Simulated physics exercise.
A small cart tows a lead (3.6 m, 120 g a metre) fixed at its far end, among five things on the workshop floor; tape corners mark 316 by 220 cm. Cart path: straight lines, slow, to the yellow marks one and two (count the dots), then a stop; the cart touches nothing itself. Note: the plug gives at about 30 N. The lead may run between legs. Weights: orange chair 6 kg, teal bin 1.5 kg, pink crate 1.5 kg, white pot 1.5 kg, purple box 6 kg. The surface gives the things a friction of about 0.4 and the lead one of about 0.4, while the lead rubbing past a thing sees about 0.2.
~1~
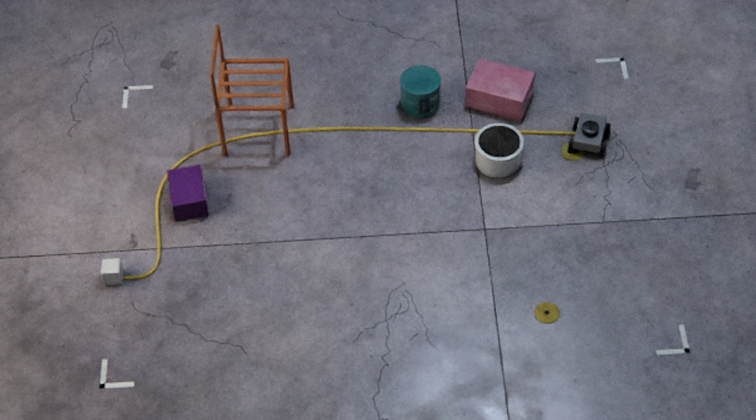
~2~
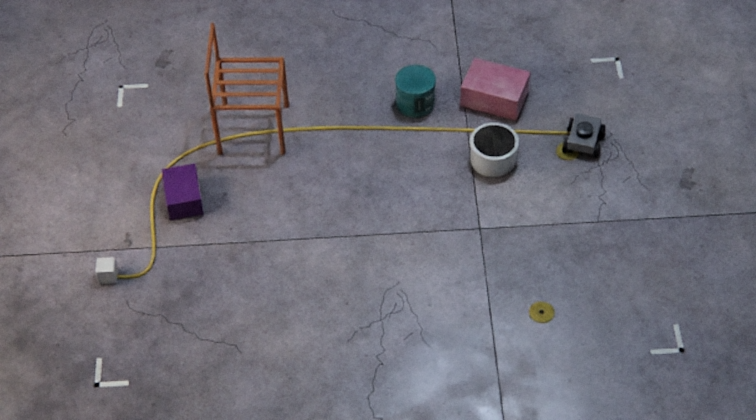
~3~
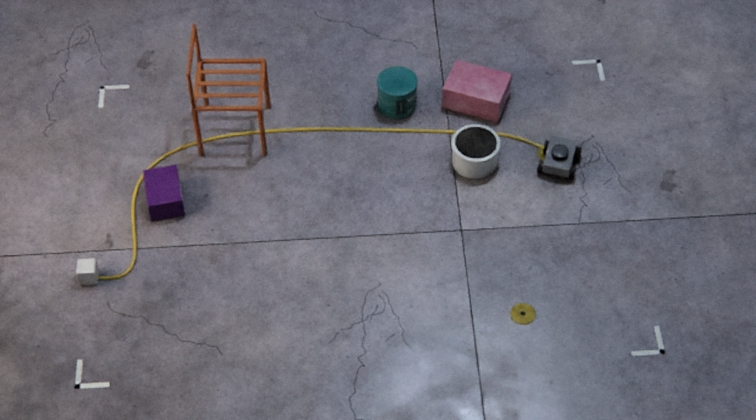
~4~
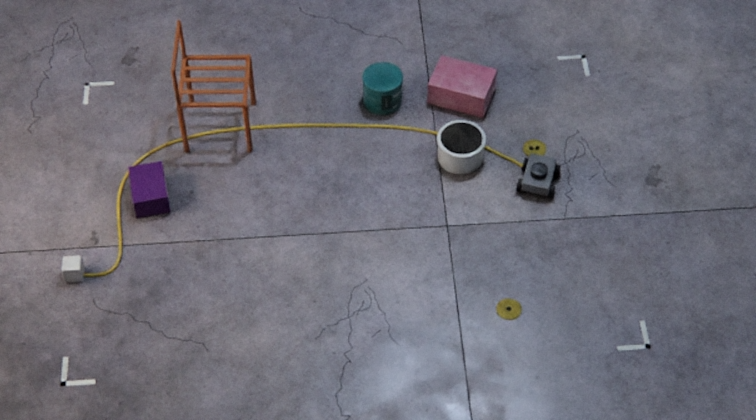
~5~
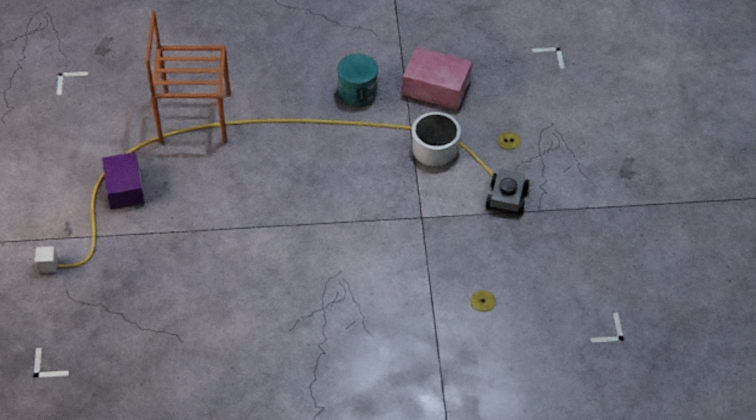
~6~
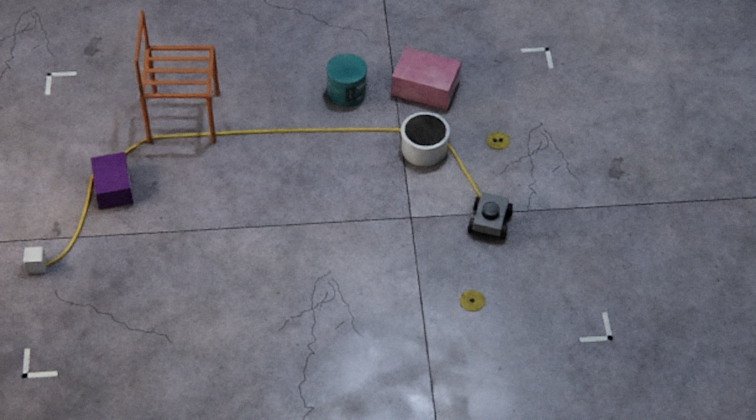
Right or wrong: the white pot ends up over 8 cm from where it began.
Right.
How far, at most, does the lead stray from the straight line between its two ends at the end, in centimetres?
70 cm.
Next, cart at (475, 275), 7 N at the fixed end; white pot 27 cm off its start.
Then, cart at (480, 252), lead slack at the fixed end; white pot 42 cm off its start.
After that, cart at (490, 188), lead slack at the fixed end; white pot 42 cm off its start at (391, 177).
Later, cart at (498, 140), lead slack at the fixed end; white pot 42 cm off its start.
At the end, cart at (498, 140), lead slack at the fixed end; white pot 42 cm off its start at (391, 177).
